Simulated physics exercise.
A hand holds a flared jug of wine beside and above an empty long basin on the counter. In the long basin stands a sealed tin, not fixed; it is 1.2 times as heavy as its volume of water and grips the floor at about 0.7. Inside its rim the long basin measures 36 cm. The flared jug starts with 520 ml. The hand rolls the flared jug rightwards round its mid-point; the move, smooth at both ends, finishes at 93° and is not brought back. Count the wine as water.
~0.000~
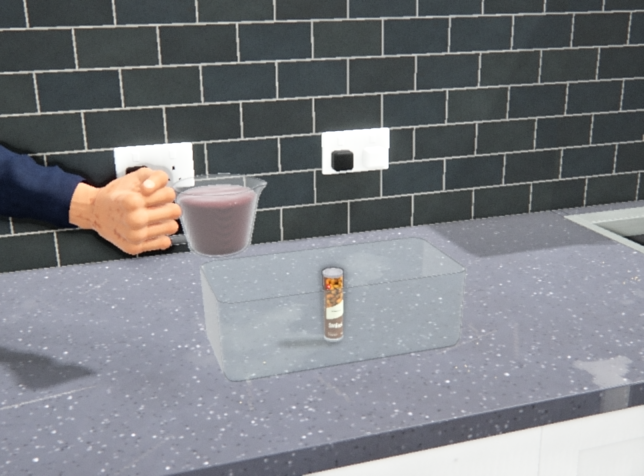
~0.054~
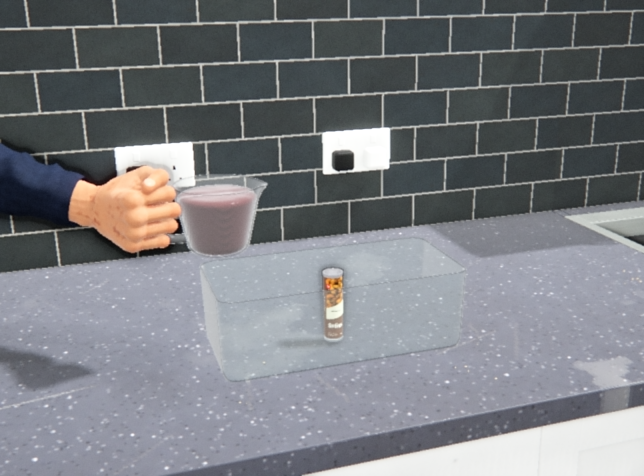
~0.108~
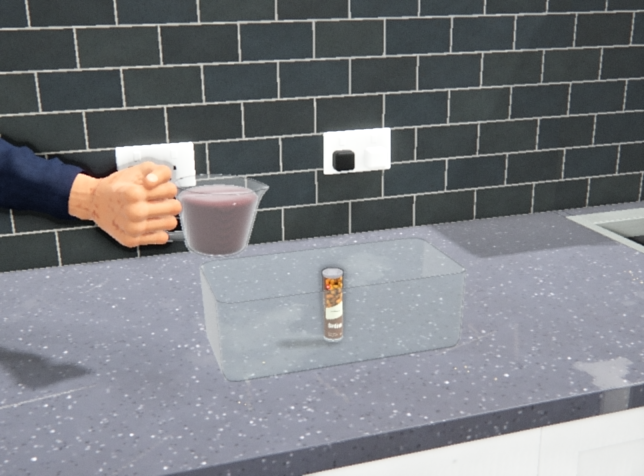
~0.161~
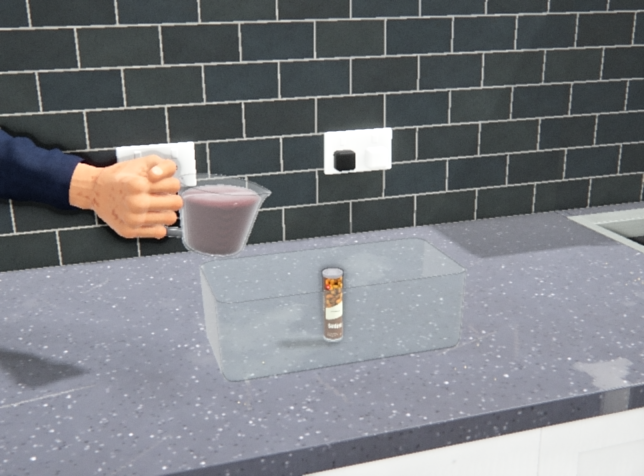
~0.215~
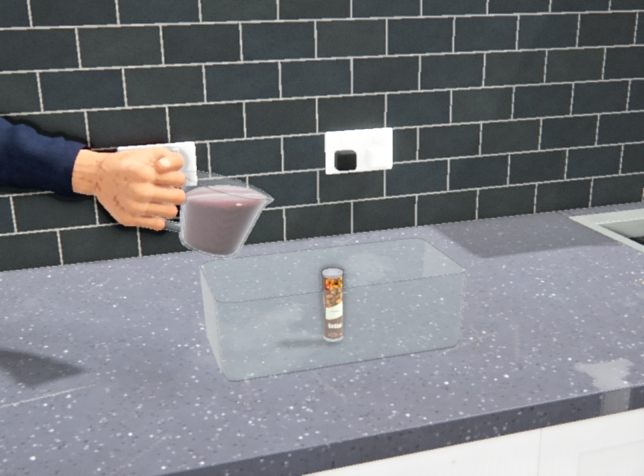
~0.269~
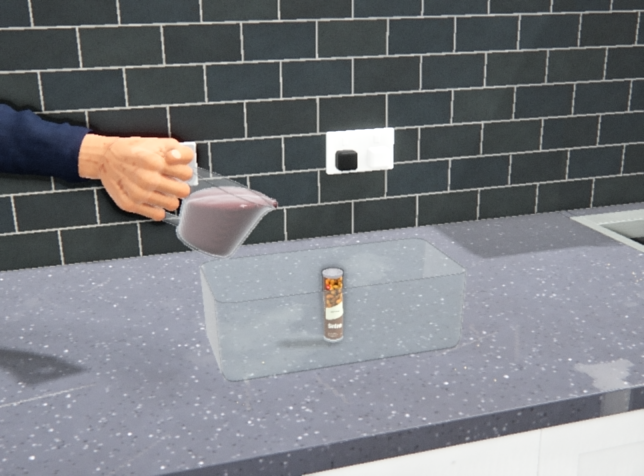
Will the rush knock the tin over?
It keeps standing.
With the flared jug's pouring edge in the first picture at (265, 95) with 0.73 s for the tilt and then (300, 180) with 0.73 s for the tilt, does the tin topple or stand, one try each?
First it goes over; then it goes over.
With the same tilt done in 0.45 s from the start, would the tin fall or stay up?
The tin stays up.
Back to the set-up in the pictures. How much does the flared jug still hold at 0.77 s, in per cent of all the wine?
Near 10 in a hundred.
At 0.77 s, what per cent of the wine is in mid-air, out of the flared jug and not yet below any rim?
Near 6 in a hundred.
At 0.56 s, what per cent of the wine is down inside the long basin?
Some 32 per cent.
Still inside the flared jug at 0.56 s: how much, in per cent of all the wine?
Some 46 per cent.
Then, 0.56 s in, the tilt is 81° and 47 per cent is still to pour; the tin stands where it began.
Then, 0.77 s in, the tilt is 93° and 9 per cent is still to pour; the tin stands where it began.
Then, 0.99 s in, the tilt is 93° and 1 per cent is still to pour; the tin stands where it began.
Then, 1.23 s in, the tilt is 93° and 0 per cent is still to pour; the tin stands where it began.
Finally, the tin stands where it began.
